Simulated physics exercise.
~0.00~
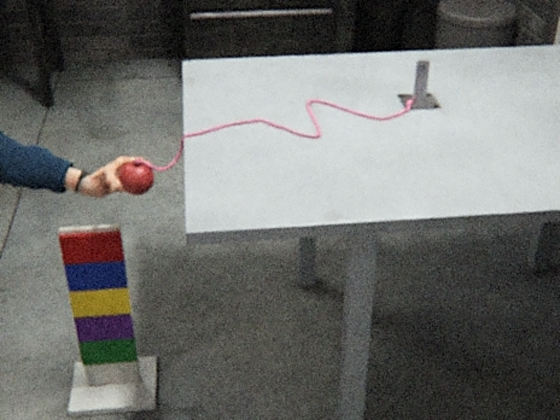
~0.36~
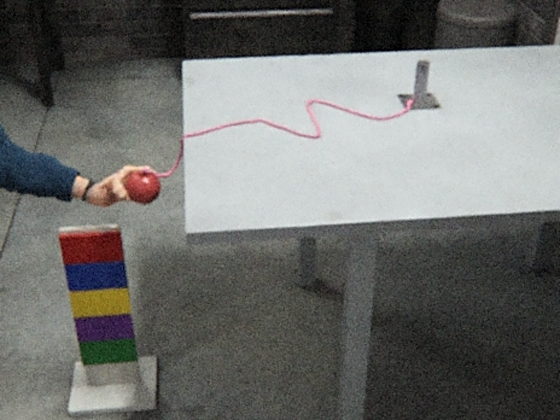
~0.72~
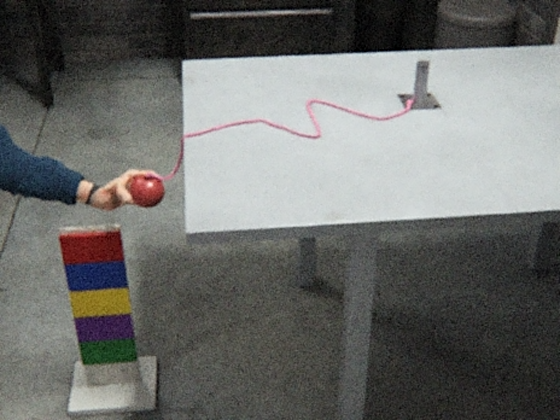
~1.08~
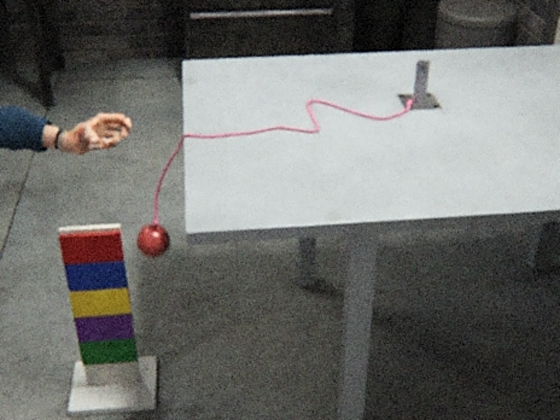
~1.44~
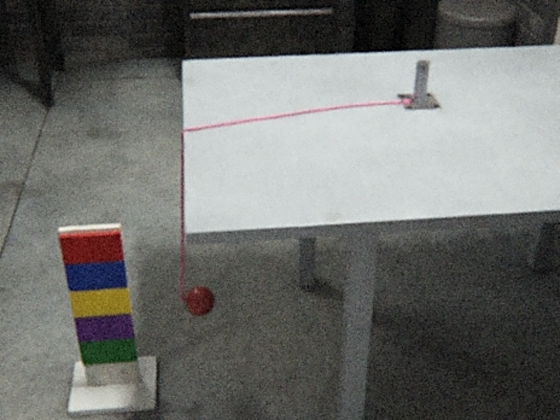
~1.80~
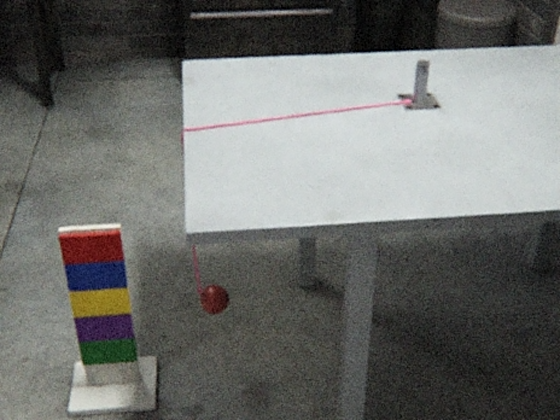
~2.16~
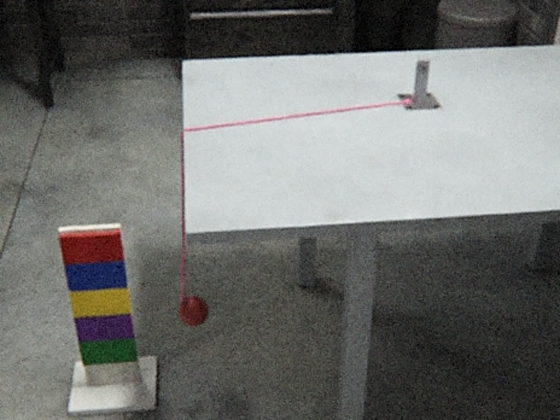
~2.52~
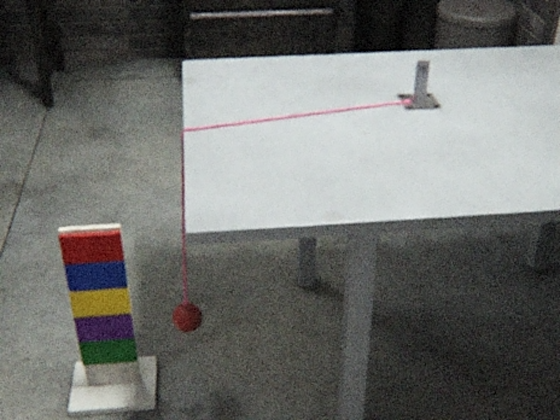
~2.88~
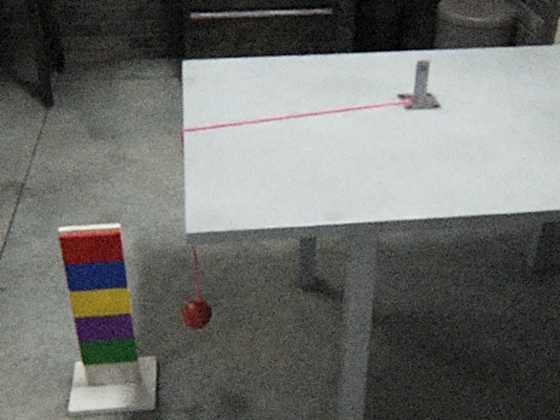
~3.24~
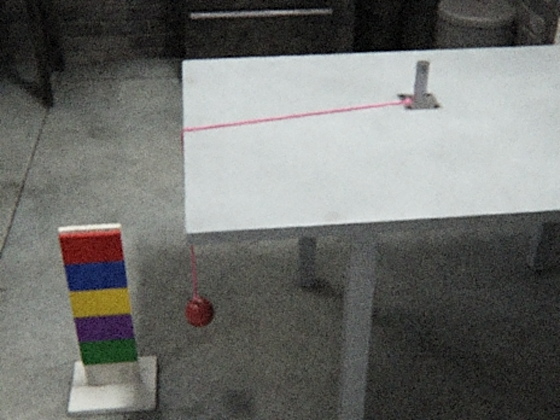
Red apple on a pink shoelace dropping from a hand beside a workbench, swinging briefly, then hanging level with the purple band.
